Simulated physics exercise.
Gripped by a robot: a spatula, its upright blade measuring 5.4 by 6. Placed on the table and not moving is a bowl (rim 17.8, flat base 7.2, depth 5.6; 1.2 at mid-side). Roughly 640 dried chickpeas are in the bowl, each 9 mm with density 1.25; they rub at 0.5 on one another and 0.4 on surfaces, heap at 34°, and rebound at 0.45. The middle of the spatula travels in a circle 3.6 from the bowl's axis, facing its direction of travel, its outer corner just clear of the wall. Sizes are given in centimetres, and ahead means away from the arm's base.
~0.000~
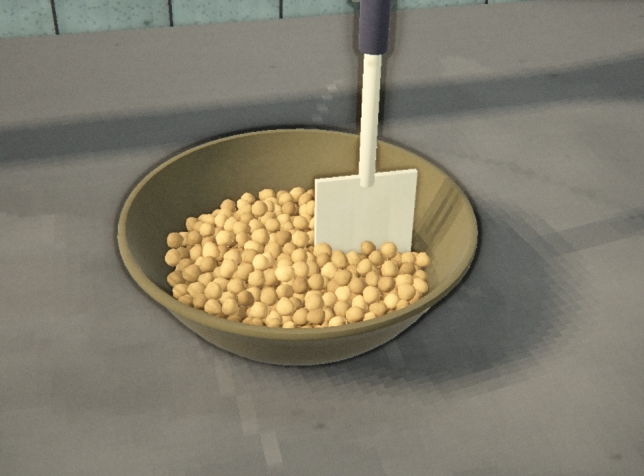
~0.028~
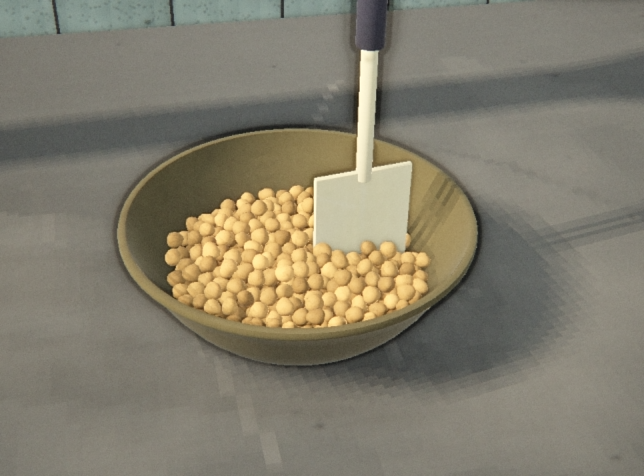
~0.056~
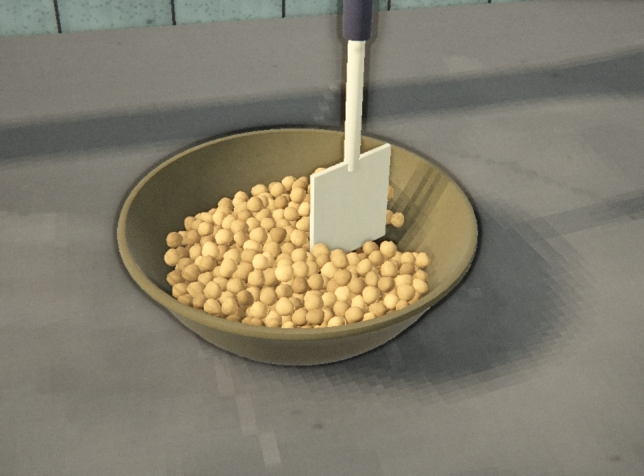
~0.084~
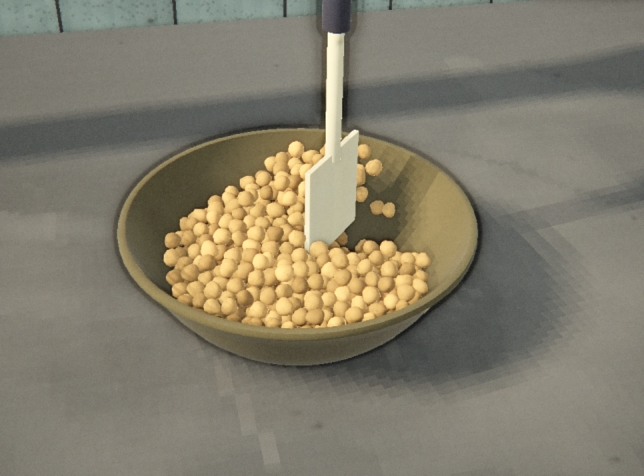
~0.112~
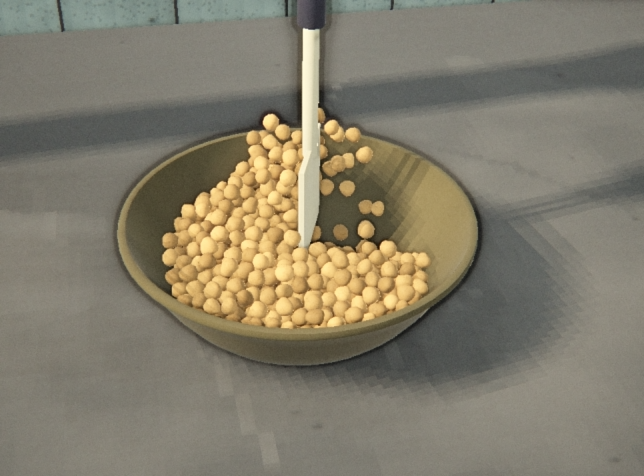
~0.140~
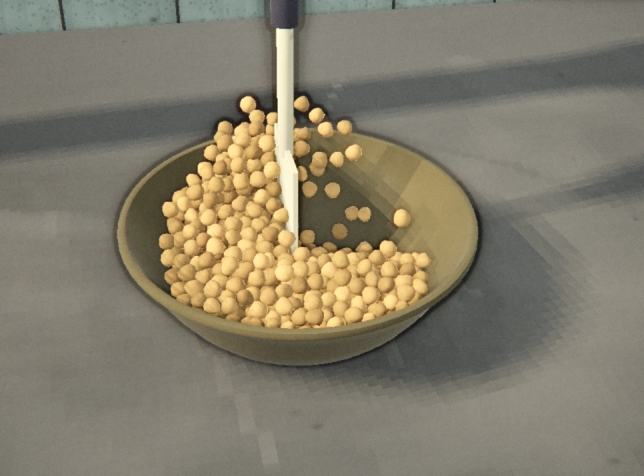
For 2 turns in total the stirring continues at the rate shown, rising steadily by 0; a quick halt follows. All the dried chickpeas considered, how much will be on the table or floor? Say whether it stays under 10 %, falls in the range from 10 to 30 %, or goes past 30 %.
The share goes past 30 %.
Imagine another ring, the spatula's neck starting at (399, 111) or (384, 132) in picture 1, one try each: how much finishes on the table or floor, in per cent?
5 and 35 per cent.
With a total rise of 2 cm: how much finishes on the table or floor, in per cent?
Around 25 percent of it.
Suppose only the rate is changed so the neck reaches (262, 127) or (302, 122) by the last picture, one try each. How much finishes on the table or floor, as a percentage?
Some 55 and 35 per cent respectively.
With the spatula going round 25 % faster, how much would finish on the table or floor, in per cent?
I'd expect about 55 %.
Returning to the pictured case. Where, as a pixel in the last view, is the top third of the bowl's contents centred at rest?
The centre sits around (356, 224) in the last picture.
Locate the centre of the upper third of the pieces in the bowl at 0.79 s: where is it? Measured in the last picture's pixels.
In the last picture it sits around (237, 303).
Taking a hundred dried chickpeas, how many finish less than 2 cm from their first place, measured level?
Result: Close to 5 per cent of the load.
After 0.46 s, 336° round, highest piece 8 above the table; 487 in the bowl, 120 on the table or floor, 33 in flight or on the tool.
After 0.79 s, 222° round, highest piece 8 above the table; 406 in the bowl, 224 on the table or floor, 10 in flight or on the tool.
After 1.15 s, 0° round, highest piece 5 above the table; 368 in the bowl, 272 on the table or floor.
After 1.85 s, 0° round, highest piece 5 above the table; 368 in the bowl, 272 on the table or floor.
In the end, 368 in the bowl, 272 on the table or floor. That is 42 % on the table or floor.
